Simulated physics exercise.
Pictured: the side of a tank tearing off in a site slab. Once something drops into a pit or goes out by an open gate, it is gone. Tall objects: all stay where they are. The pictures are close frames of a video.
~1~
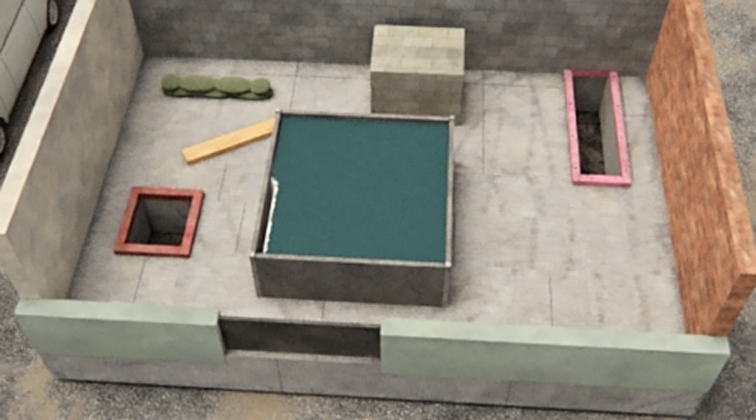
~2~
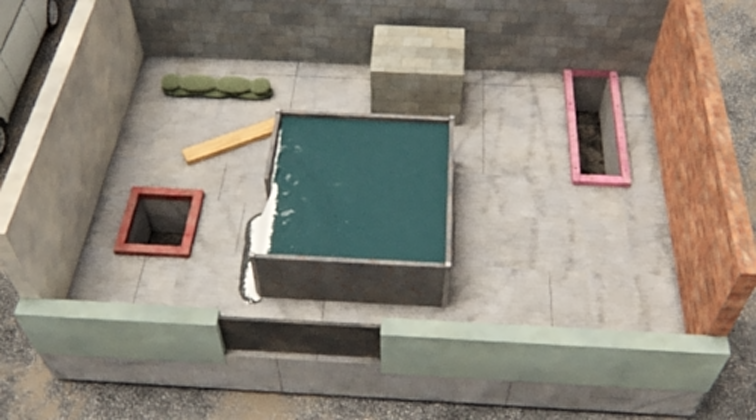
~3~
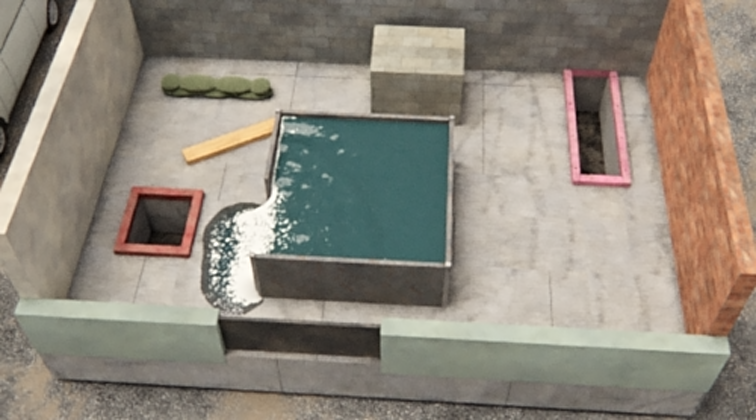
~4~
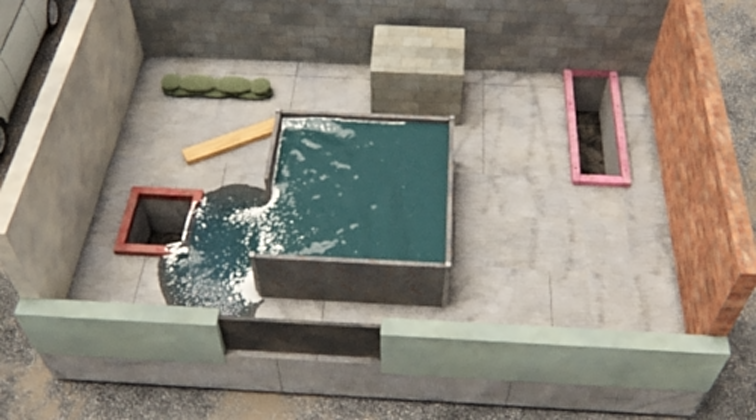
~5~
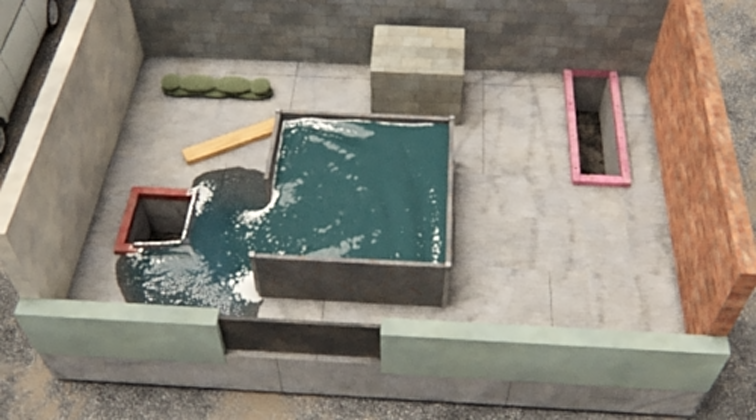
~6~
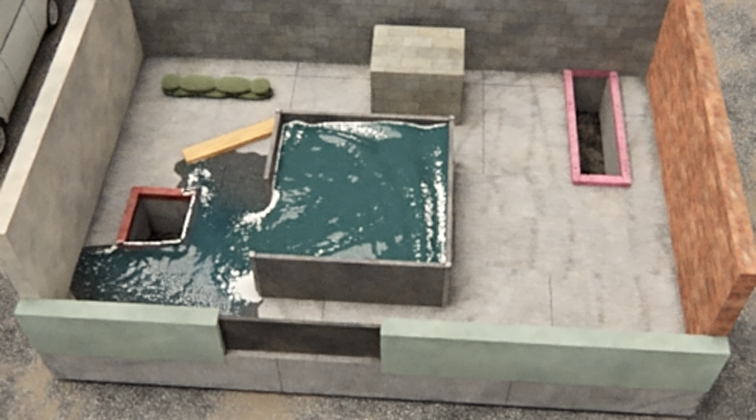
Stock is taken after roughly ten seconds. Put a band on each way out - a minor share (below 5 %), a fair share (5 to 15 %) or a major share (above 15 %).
Outcome: The gate is going to fail to get to five per cent; the red pit is going to fail to stay at fifteen per cent or less; the pink pit is going to fail to get to five per cent.
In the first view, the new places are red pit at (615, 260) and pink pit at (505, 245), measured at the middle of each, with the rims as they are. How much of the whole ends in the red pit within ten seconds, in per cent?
Red: 2 %.
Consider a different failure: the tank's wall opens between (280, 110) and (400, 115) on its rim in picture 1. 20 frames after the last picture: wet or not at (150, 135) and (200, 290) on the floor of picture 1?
Taking them in order, I'd say swamped and then not reached.
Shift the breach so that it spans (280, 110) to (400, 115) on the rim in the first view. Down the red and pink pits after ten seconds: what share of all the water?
The red pit gets 10 per cent and the pink pit 10 per cent.
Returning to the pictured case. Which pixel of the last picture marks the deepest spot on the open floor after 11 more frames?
Close to (65, 305).
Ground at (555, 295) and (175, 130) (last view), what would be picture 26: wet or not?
In turn, the two spots are high and dry and soaked.
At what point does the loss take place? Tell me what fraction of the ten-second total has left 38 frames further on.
Around 85 per cent.
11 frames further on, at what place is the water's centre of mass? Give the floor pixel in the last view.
Near (283, 240) in the last view.
A moment on, water covers 25 % of the floor; the gate 0 %, the red pit 6 %, the pink pit 0 %.
Next, water covers 25 % of the floor; the gate 0 %, the red pit 11 %, the pink pit 0 %.
Then, water covers 40 % of the floor; the gate 0 %, the red pit 20 %, the pink pit 0 %.
Later, water covers 70 % of the floor; the gate 0 %, the red pit 29 %, the pink pit 0 %.
In the end, water covers 90 % of the floor; the gate 0 %, the red pit 33 %, the pink pit 0 %.
